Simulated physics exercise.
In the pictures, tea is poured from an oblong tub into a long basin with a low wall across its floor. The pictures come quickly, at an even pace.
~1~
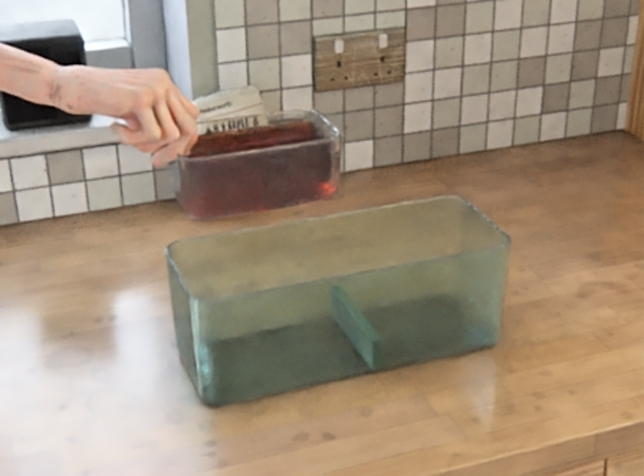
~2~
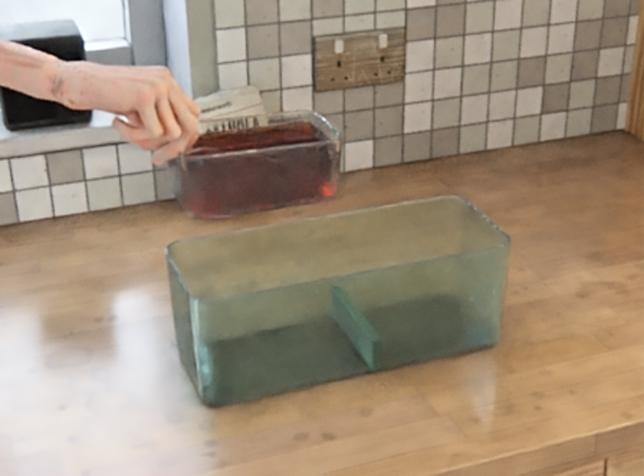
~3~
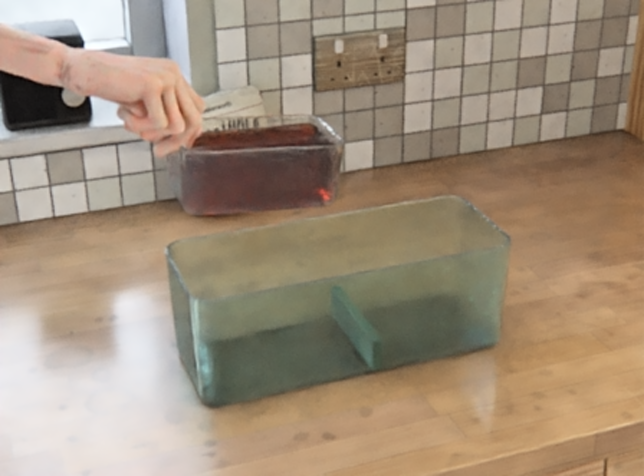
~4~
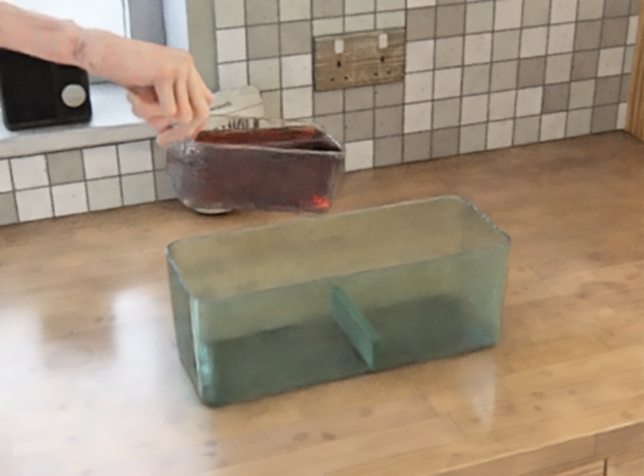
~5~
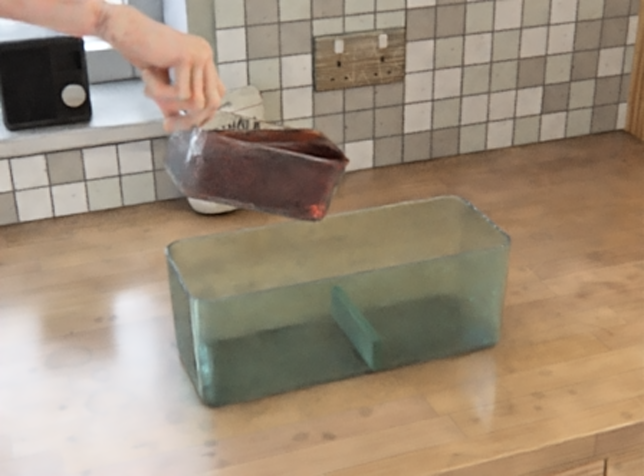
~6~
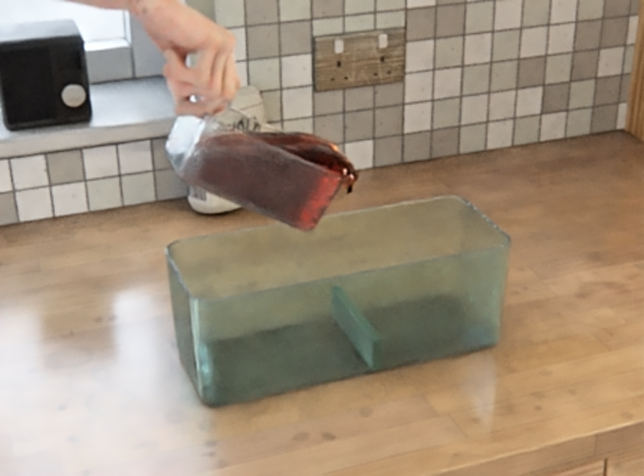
On a wooden kitchen counter, a hand held a clear oblong tub of dark reddish tea behind a long greenish glass basin with a low divider, then tilted it rightward until tea reached over the rim.
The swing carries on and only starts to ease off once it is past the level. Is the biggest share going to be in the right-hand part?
Yes.
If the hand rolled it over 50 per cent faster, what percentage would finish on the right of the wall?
About 50 per cent.
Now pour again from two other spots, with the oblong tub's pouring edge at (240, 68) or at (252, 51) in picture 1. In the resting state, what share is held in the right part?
About 15 and 25 per cent.
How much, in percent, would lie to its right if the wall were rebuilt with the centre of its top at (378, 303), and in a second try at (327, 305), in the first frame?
Respectively 50 and 80 per cent, approximately.
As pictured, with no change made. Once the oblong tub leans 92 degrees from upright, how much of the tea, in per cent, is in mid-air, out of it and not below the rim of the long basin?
Share: Approx. 20 %.
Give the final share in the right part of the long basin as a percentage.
That is roughly 65 percent of it.
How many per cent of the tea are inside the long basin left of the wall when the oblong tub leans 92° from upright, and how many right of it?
Left 10 %, right 55 %.
A moment on, the tilt is 92° and 11 per cent is still to pour, 8 is left of the wall and 57 right of it.
Next, the tilt is 109° and 2 per cent is still to pour, 23 is left of the wall and 70 right of it.
Then the tilt is 109° and 0 per cent is still to pour, 27 is left of the wall and 69 right of it.
Later the tilt is 109° and 0 per cent is still to pour, 29 is left of the wall and 67 right of it.
Finally, 29 per cent lies left of the wall, 67 right of it and 4 outside.
